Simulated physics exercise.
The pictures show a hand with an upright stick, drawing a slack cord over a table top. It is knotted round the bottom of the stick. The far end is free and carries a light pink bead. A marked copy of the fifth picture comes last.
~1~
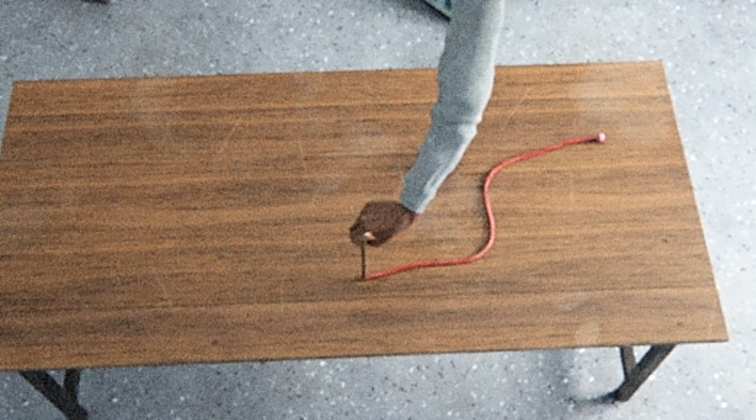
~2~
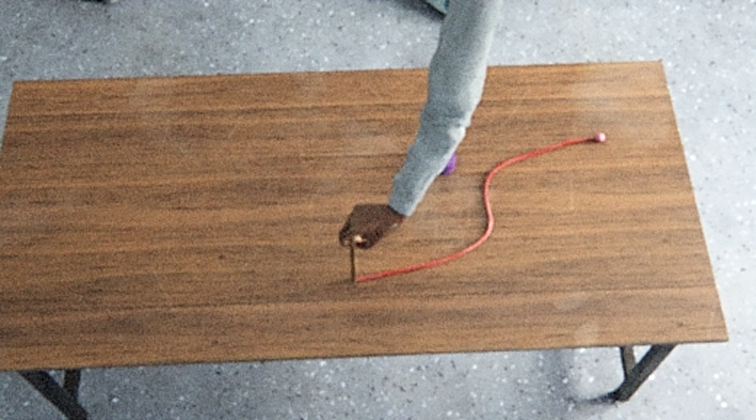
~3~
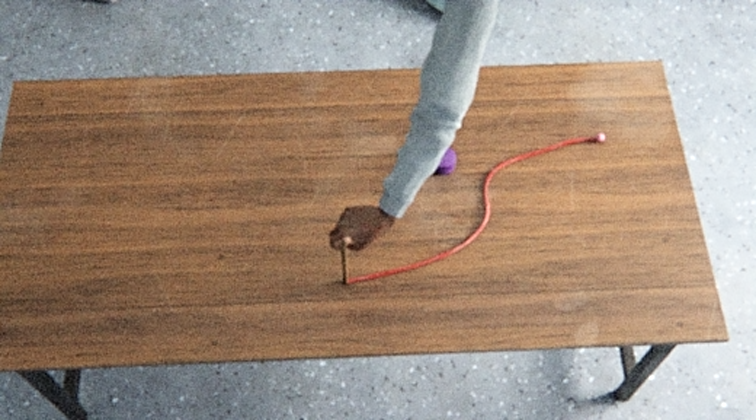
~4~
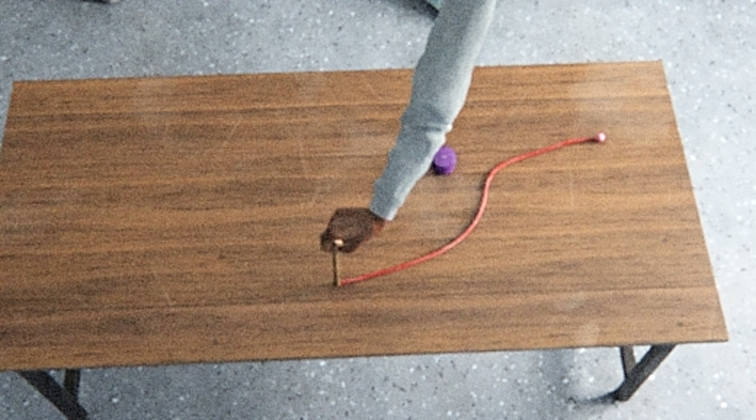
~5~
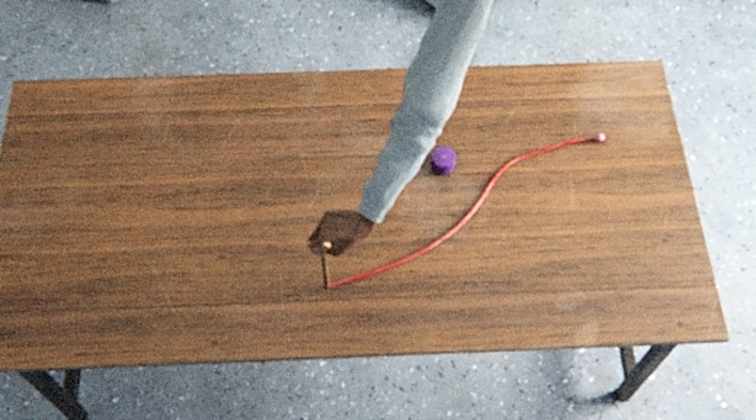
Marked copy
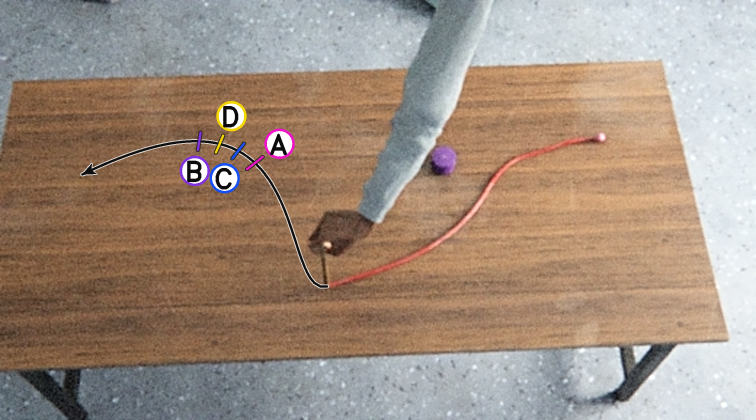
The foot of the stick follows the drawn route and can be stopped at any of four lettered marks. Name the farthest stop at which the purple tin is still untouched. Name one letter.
It can go as far as C.
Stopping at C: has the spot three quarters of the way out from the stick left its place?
Yes.
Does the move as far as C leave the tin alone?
For that mark, yes.
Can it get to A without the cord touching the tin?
Yes.
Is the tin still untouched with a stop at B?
For that mark, no.
On the copy, A at (255, 163); B at (199, 141); C at (238, 151); D at (220, 144); the route from (327, 287) via (243, 154) to (82, 174).
On C. First, foot of the stick (295, 239), middle of the cord (461, 211), free end (592, 138).
Then, foot of the stick (273, 186), middle of the cord (440, 201), free end (582, 140).
Finally, foot of the stick (238, 151), middle of the cord (401, 181), free end (556, 150); nothing has been touched.
By contrast, A is safe but short; B brings the cord against the tin; D brings the cord against the tin.
